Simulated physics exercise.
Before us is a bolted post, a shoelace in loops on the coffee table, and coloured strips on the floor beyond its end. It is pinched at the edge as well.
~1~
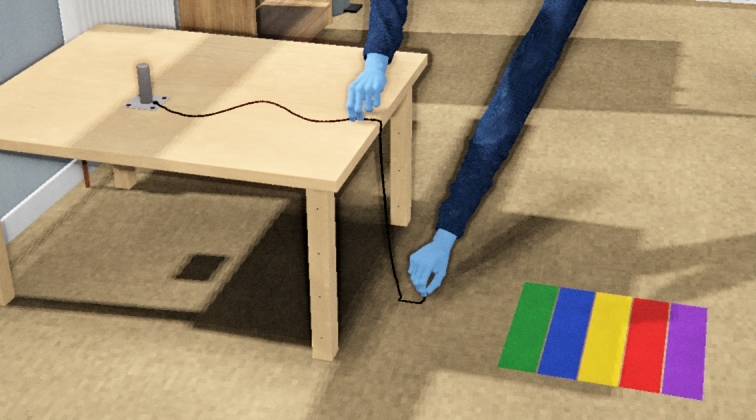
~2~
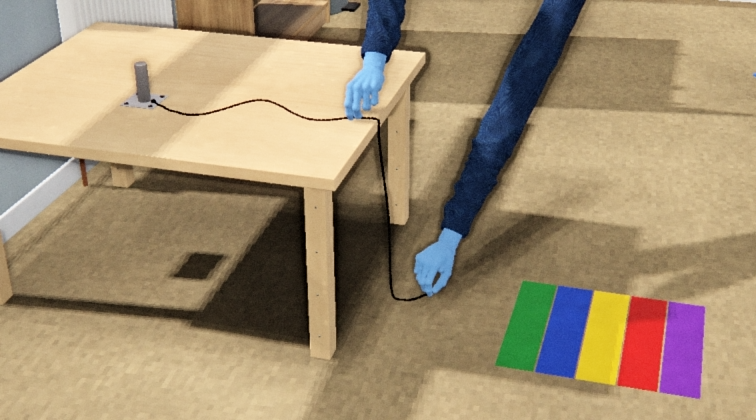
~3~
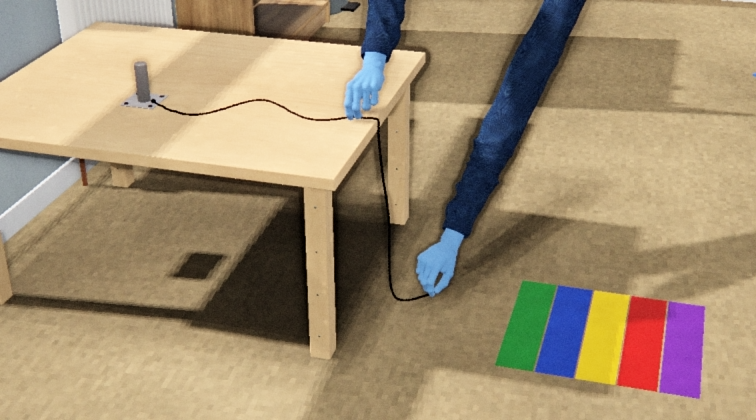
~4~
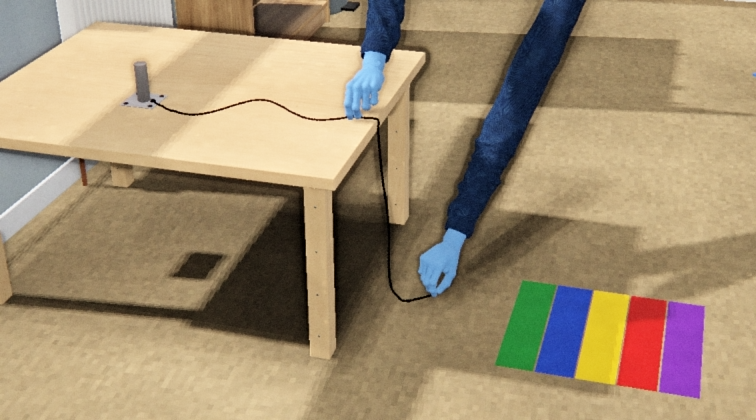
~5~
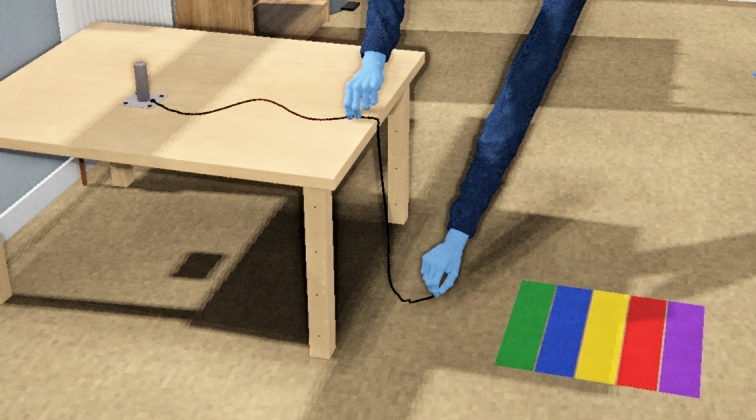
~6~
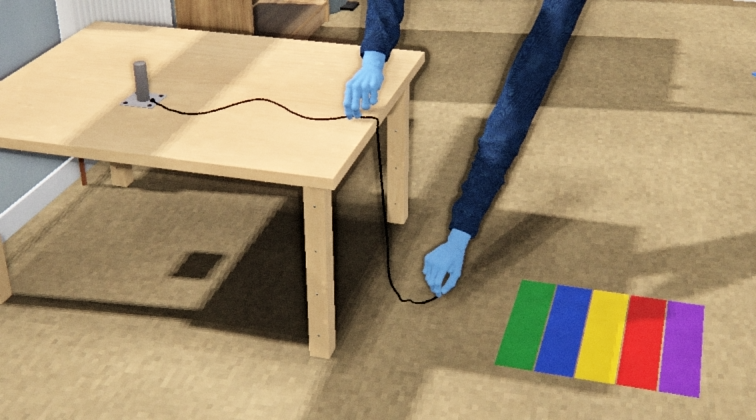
At a wooden table, a gloved hand slightly shifts a dark cord's end right.
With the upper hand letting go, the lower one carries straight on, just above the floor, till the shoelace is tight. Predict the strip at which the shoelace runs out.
I would say the yellow strip.
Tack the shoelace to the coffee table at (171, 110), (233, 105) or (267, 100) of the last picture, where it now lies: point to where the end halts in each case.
Near (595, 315), then (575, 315), then (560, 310).
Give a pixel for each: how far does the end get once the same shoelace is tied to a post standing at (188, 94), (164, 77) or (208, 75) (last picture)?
Going through the tries, you get (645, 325), then (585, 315), then (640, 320).
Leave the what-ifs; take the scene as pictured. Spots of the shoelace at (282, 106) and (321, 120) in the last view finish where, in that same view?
The first ends at (309, 114) and the second at (364, 118).
A little later, end near (522, 305); over green.
Next, end near (571, 312); over blue.
When it is tight, end near (602, 317); over yellow. The yellow one.
